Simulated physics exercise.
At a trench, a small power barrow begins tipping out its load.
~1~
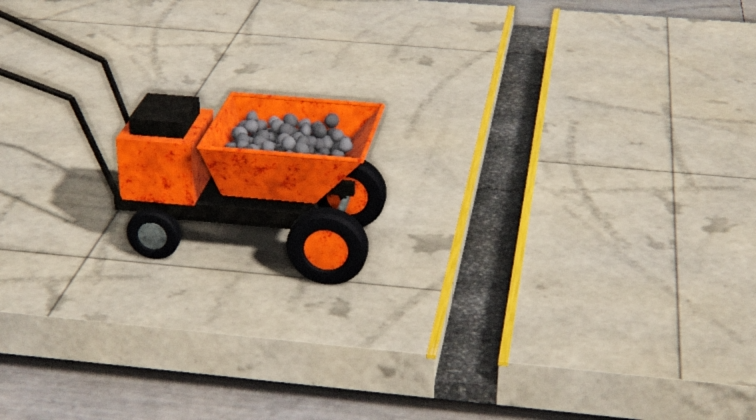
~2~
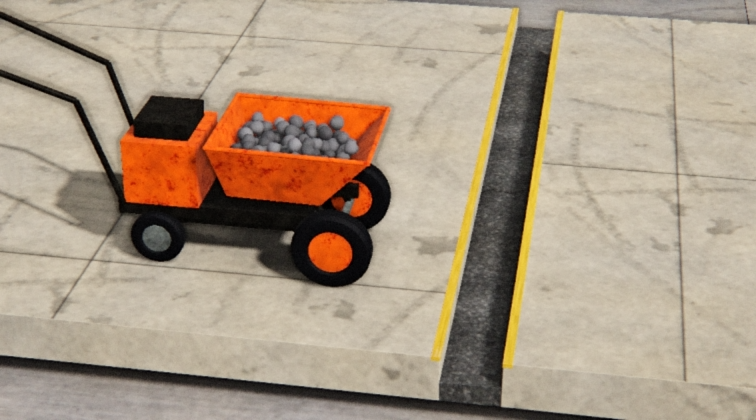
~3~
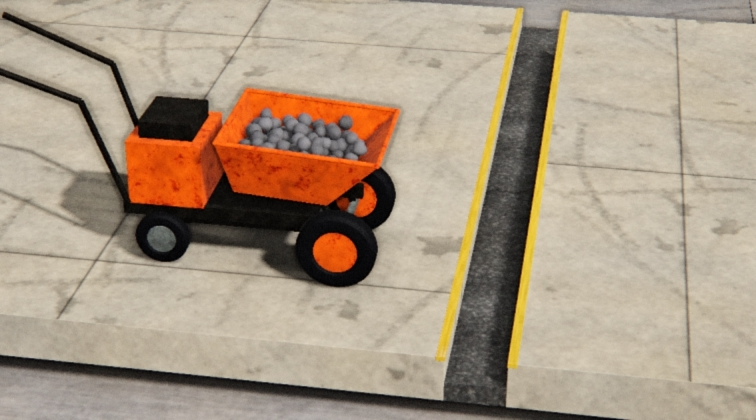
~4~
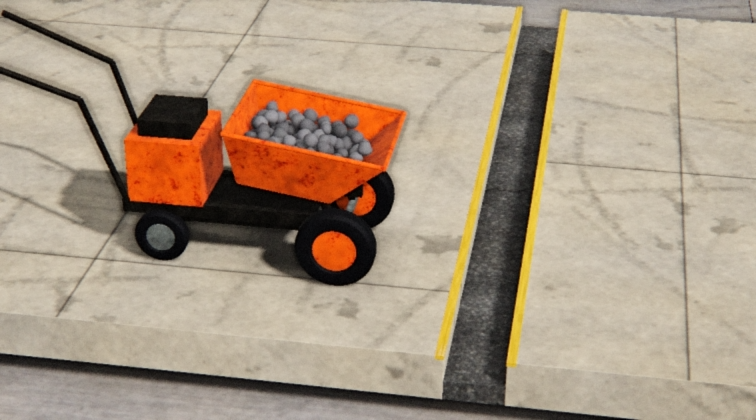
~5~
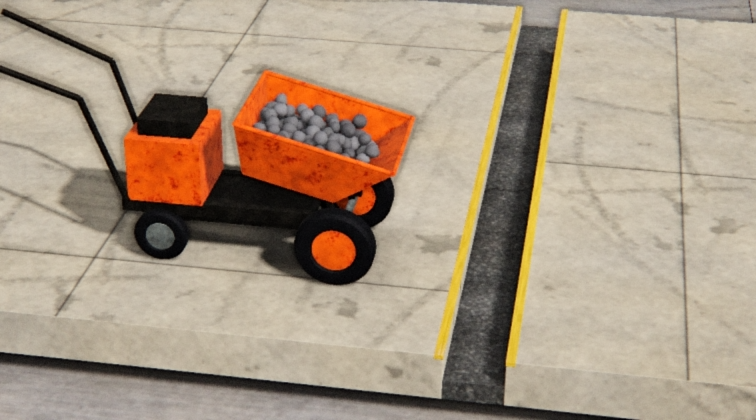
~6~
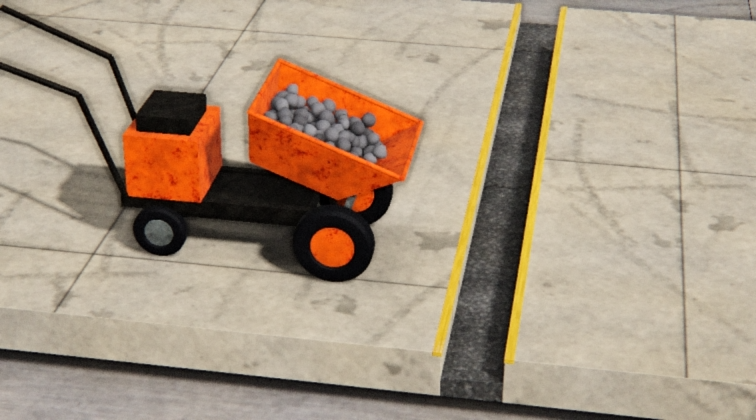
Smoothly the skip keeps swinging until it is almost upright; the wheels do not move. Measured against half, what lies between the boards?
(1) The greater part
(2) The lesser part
(1) The greater part.
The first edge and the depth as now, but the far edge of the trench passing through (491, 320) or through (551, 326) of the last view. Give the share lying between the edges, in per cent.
60 % and 90 %, give or take.
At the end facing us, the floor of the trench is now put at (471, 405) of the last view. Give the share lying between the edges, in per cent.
I'd say around 90 in a hundred.
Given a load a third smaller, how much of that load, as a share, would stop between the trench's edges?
It would be around 90 per cent of the load.
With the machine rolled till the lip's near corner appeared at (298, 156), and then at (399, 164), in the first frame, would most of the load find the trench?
At the earlier place the lesser portion ends between the edges, at the later place the greater portion.
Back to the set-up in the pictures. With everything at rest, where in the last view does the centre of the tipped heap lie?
Near (488, 275).
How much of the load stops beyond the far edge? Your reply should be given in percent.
Roughly 5 per cent of the load.
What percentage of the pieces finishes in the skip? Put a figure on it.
It comes to about 10 percent.
Just after the last frame, skip tipped steeply; every one in the skip.
A moment on, skip tipped right over; roughly half in the skip; about a tenth short of the trench; roughly a third in or heaped over the trench.
Further on, skip tipped right over; about a tenth in the skip; about a tenth short of the trench; the larger part in or heaped over the trench; about a tenth beyond it.
When it is over, skip tipped right over; about a tenth in the skip; about a tenth short of the trench; the larger part in or heaped over the trench; about a tenth beyond it.
